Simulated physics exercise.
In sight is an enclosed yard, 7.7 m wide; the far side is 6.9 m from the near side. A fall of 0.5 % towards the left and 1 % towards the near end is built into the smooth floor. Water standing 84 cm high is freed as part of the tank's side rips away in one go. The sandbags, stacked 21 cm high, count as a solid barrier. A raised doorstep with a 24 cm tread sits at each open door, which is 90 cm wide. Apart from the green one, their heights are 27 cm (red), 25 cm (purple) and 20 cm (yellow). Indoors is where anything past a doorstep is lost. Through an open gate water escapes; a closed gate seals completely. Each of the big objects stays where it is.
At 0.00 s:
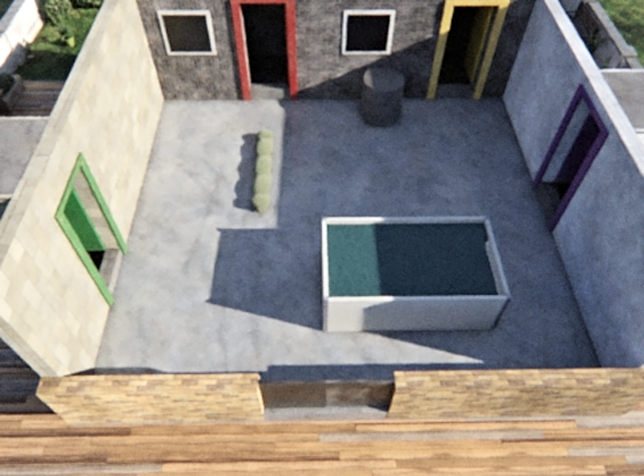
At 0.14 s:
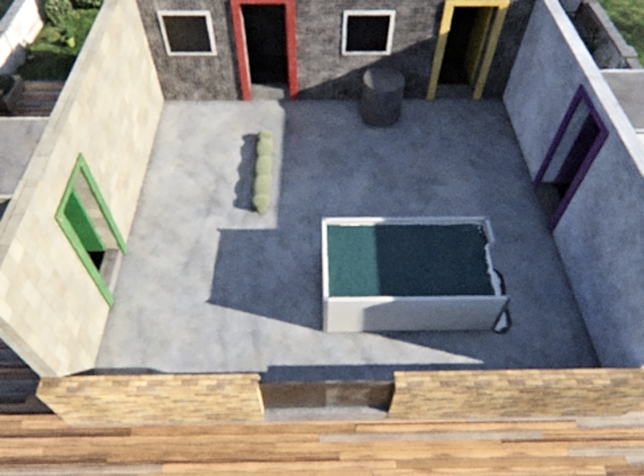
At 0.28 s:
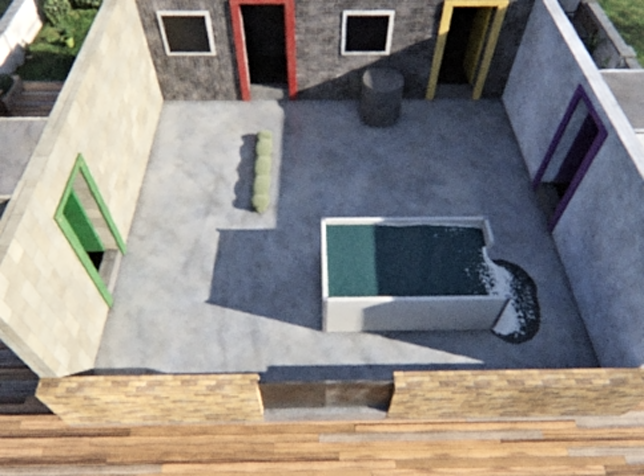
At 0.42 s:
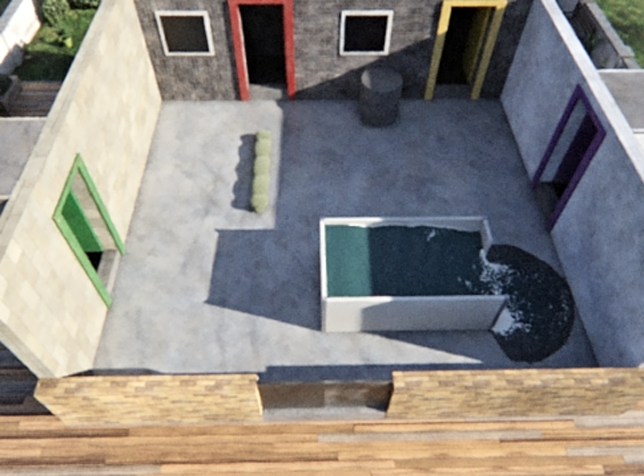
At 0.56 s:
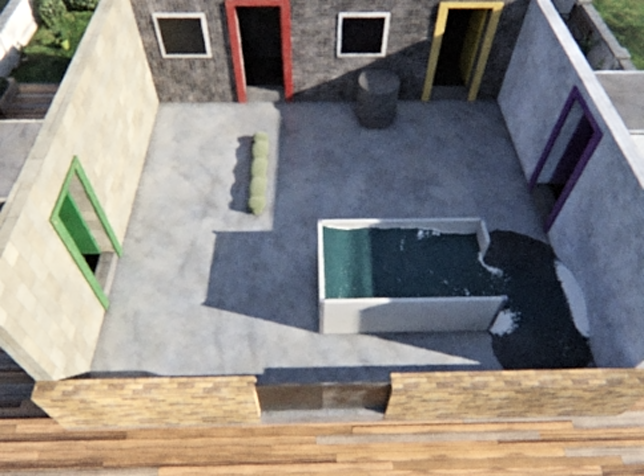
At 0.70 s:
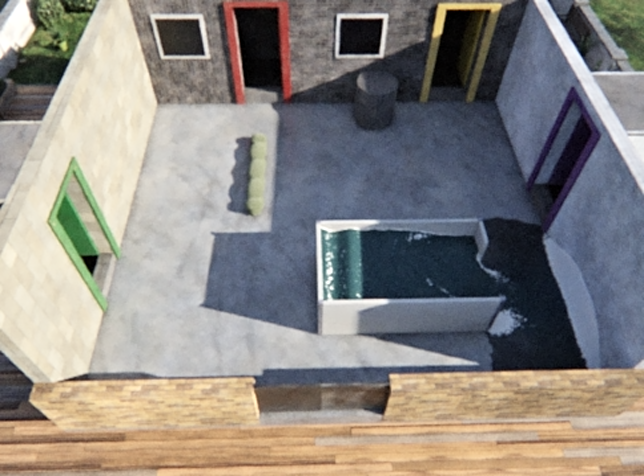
In this clip, a white-walled tank of dark water stands in a walled yard until its right side opens and water pours out, spreading across the grey floor to the right-hand wall, while the level inside the tank drops.
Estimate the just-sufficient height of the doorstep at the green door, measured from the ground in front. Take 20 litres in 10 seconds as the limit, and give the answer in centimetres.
I would say 6 cm.
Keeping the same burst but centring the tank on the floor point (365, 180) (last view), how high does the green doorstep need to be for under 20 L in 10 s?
Then close to 6.0 cm.
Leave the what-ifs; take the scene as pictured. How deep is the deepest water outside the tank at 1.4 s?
About 65 cm.
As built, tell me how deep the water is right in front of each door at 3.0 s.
Red door 0 cm, green door 0 cm, purple door 11 cm, yellow door 19 cm.
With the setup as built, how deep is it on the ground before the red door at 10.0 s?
About 8.0 cm.
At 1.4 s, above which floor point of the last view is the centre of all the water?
Roughly (443, 294).
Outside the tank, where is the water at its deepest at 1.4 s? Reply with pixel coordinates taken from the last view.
Look close to (592, 381).
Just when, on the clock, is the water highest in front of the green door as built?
Peak time: Around 5.0 s.
After 1.4 s water covers 10 % of the floor, deepest (65 cm) near (592, 381); it has not reached the green door.
After 3.0 s water covers 40 % of the floor, deepest (40 cm) near (596, 393); it has not reached the green door.
After 10.0 s water covers 95 % of the floor, deepest (20 cm) near (142, 405); 9 cm at the green door, 0 litres in over its 19 cm doorstep.
At the green door as built, the water arrived by 4.2 s and peaked near 11 cm at 5.2 s.
Run again over the same 10 s with other heights there, 29 litres in over 5 cm, 10 litres over 7 cm. The limit of 20 litres is kept from about 6 cm up.
